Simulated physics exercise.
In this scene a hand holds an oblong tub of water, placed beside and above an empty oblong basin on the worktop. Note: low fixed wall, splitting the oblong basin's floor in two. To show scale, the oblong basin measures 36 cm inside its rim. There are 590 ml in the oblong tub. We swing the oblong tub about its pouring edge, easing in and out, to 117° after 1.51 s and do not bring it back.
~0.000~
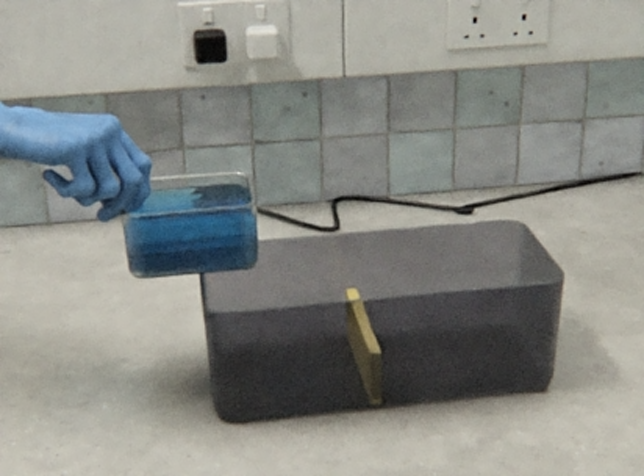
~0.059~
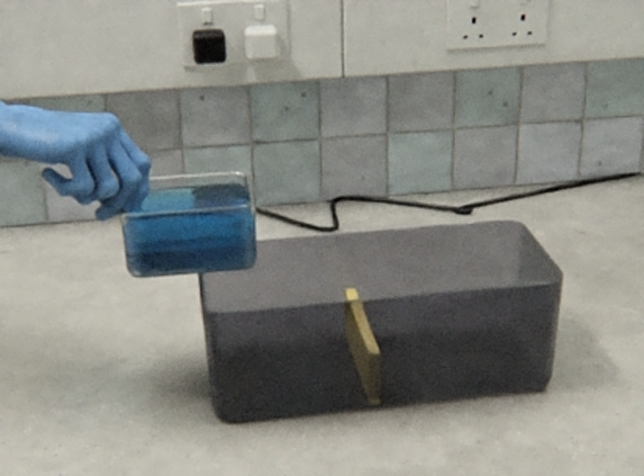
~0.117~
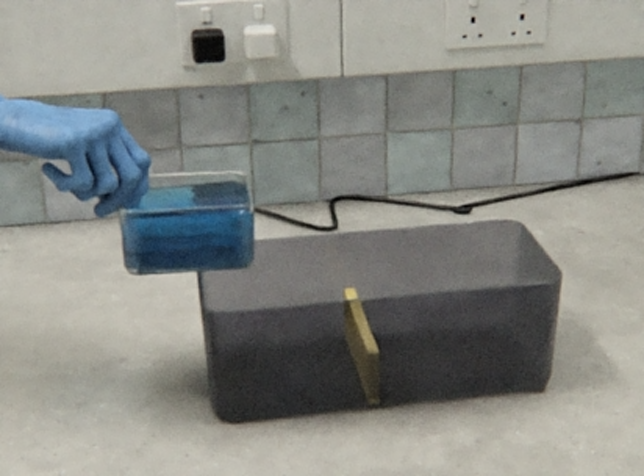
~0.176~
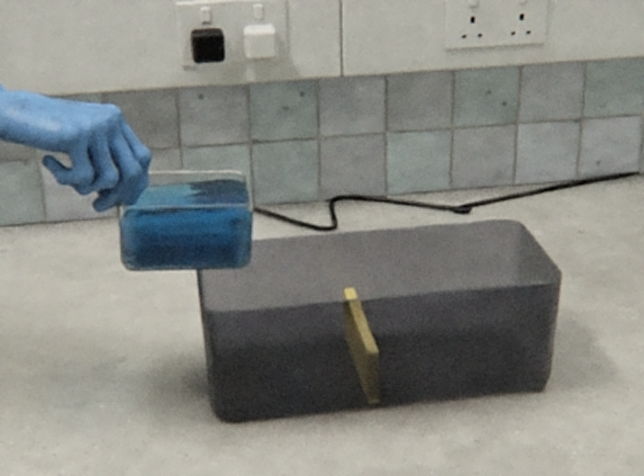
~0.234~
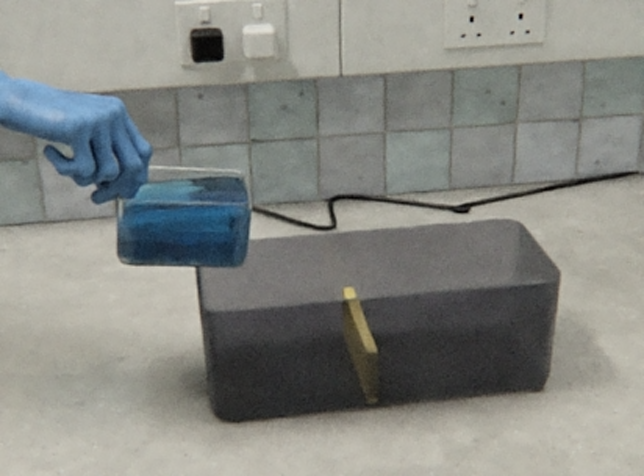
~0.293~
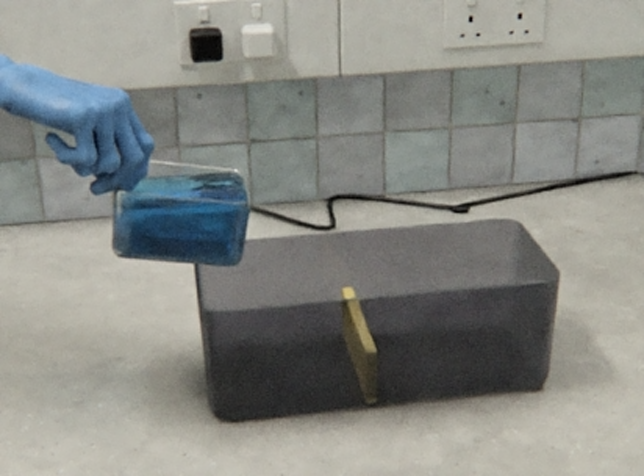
A blue-gloved hand held a clear tub of blue liquid beside and above an empty, dark oblong basin with a yellowish divider, then slowly tilted the tub slightly to the right.
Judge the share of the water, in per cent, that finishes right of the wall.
17 percent, roughly.
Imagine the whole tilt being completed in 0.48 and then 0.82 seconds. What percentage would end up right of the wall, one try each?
Some 40 and 55 per cent, in that order.
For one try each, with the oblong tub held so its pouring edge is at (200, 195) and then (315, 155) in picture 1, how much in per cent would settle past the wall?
0 per cent first, 95 per cent second.
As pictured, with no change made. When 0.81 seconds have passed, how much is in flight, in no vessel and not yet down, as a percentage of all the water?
Close to 30 in a hundred.
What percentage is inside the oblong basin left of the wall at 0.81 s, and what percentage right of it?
About 22 % left, 0 % right.
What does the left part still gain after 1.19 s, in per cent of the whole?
It comes to about 14 per cent.
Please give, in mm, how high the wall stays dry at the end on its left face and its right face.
About 38 mm left, about 56 mm right.
By 0.81 s the tilt is 65° and 48 per cent is still to pour, 22 is left of the wall and 0 right of it.
By 1.19 s the tilt is 104° and 7 per cent is still to pour, 69 is left of the wall and 17 right of it.
By 1.58 s the tilt is 117° and 0 per cent is still to pour, 83 is left of the wall and 17 right of it.
By 2.01 s the tilt is 117° and 0 per cent is still to pour, 83 is left of the wall and 17 right of it.
At rest 83 per cent lies left of the wall, 17 right of it and 0 outside.
